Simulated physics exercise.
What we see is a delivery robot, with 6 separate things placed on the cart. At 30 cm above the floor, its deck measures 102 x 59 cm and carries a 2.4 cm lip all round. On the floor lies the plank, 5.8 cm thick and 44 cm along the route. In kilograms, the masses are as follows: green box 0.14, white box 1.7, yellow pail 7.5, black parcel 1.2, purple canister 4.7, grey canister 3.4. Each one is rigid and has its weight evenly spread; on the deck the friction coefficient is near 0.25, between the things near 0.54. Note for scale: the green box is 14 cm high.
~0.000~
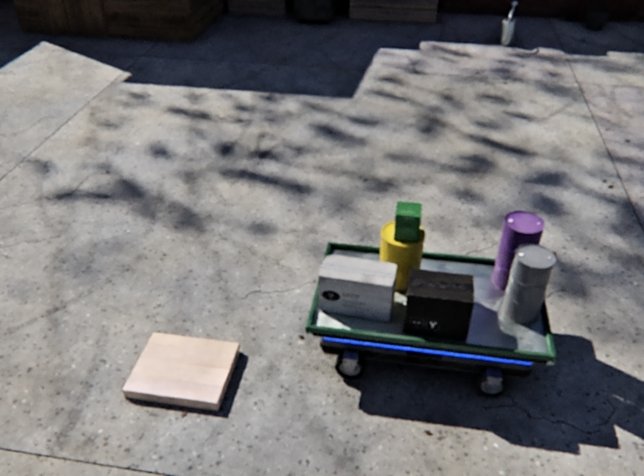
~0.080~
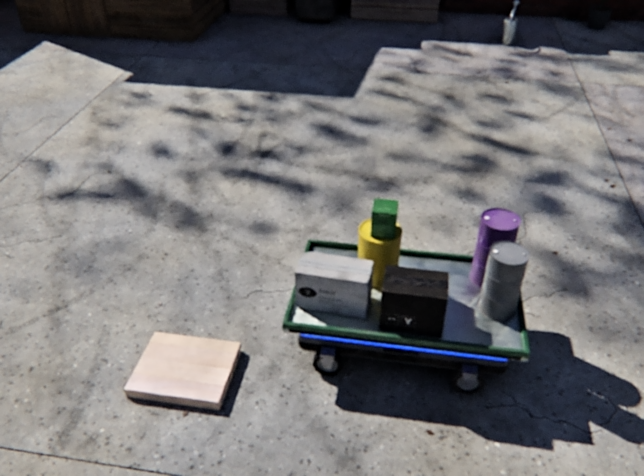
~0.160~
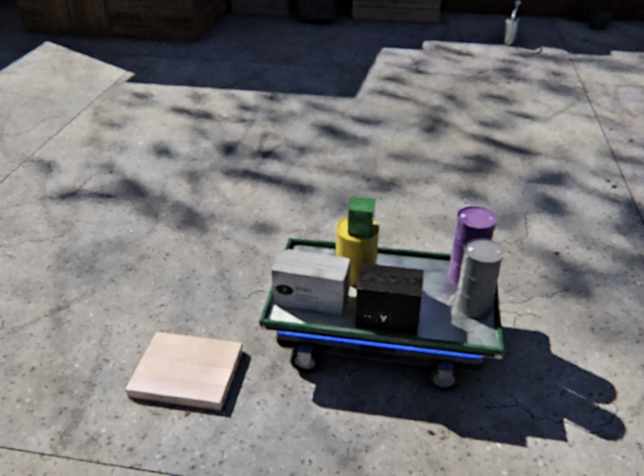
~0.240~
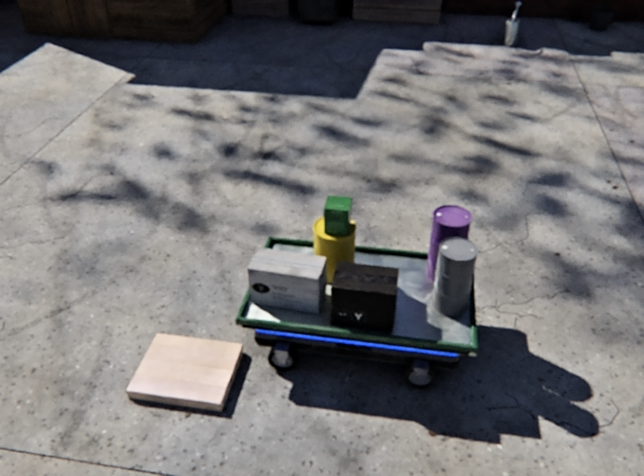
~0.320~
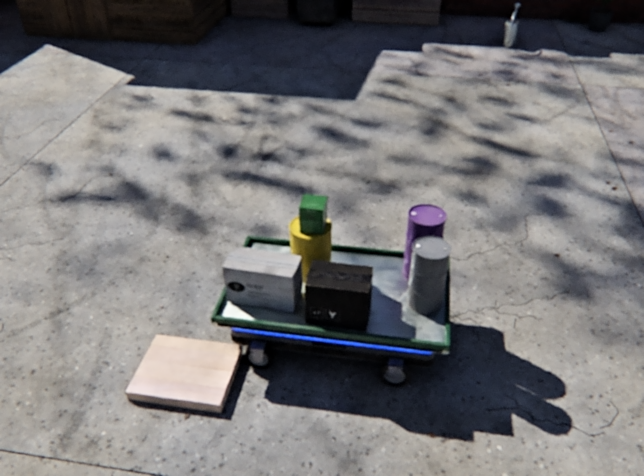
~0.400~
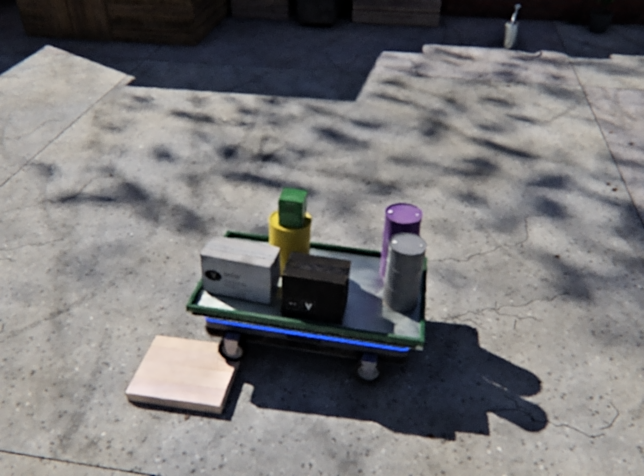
A low, green-rimmed cart with a blue strip along its side sits on sunlit, shadow-dappled concrete paving, seen from above at an angle. It carries a white box and a black parcel in front, a green box atop a yellow pail behind, and purple and grey canisters at right, while a pale plank lies at left. The cart rolls steadily left to beside the plank, its load keeping its arrangement, as the camera stays nearly still.
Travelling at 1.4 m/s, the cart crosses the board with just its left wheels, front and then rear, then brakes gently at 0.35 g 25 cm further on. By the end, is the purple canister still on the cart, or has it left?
It falls off.
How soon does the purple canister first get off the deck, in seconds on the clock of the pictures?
I'd put it at some 1.4 s.
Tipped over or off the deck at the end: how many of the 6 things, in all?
2.
After 0.80 s, cart has run 112 cm; green box moved 9 cm; white box moved 8 cm; black parcel moved 6 cm.
After 1.20 s, cart has run 168 cm; purple canister 34° off upright near (178, 207); grey canister 39° off upright; black parcel 4° off upright.
After 1.70 s, cart has run 216 cm; purple canister now off the deck; grey canister on its side; black parcel moved 10 cm.
In the end (2.3 s), off the deck, purple canister; toppled on the cart, grey canister; not toppled but over 10 cm from the start, green box and yellow pail; the other 2 under 10 cm from the start.
